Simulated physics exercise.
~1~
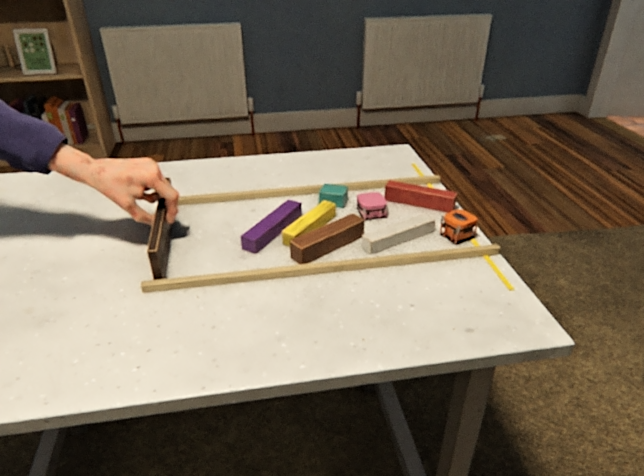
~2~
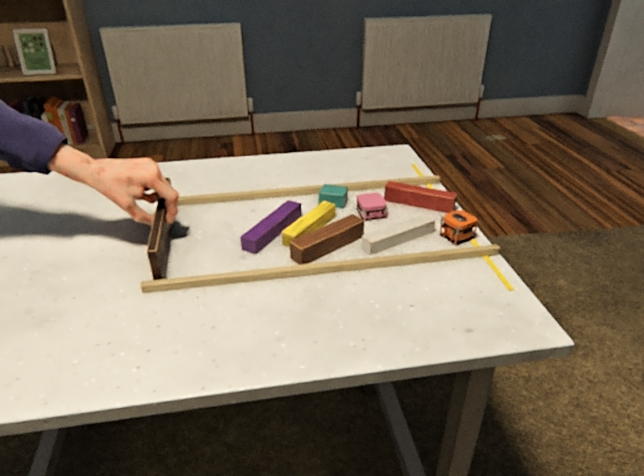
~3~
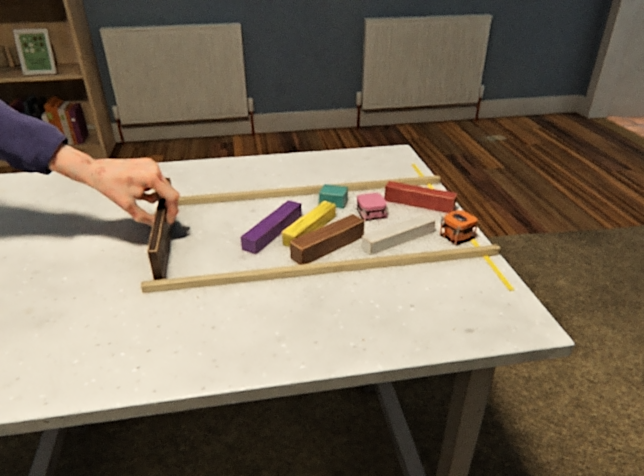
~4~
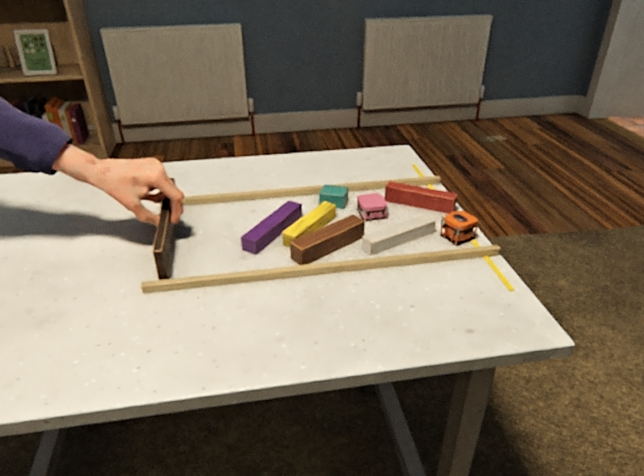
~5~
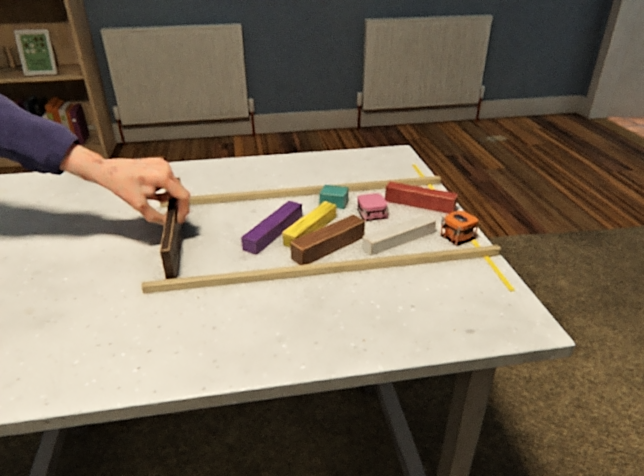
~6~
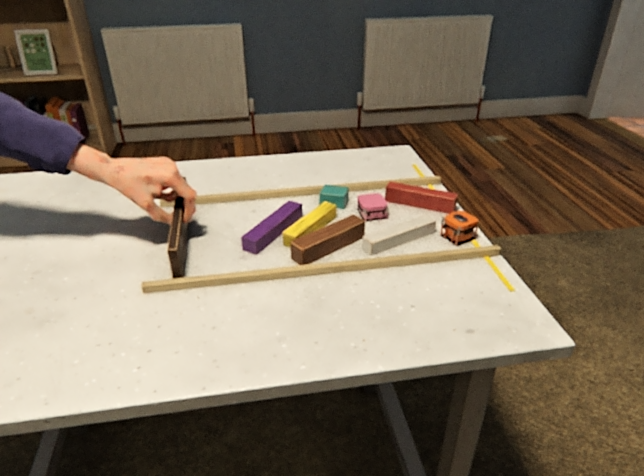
A hand held a dark board upright between two wooden rails on a white table, then slid it a short way right toward some colourful blocks, which stayed where they were.
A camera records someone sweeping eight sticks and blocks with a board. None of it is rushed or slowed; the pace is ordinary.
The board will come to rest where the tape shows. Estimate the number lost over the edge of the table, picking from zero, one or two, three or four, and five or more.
Watch it: Lots of them - five or more - go plunging down.
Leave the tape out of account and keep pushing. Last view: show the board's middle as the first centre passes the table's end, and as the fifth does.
Pixels, in order: Around (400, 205), around (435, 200).
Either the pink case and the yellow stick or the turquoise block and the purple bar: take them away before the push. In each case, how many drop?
4, then 5.
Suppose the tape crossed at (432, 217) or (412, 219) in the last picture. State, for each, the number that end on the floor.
It comes to 4, then 2.
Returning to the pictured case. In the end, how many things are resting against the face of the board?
Counting them up gives 1.
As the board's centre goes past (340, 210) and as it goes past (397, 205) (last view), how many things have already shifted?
Respectively 6 and 8.
Early on, none off yet; orange case at rest near (459, 228); red bar at rest near (421, 198); white bar at rest near (400, 234).
A while later, none off yet; orange case moving near (466, 229); red bar travelled a little near (430, 197); white bar travelled a little near (436, 233).
Finally, the number that fall off is five or more; lost, yellow stick, brown bar, turquoise block, pink case, white bar, red bar and orange case.
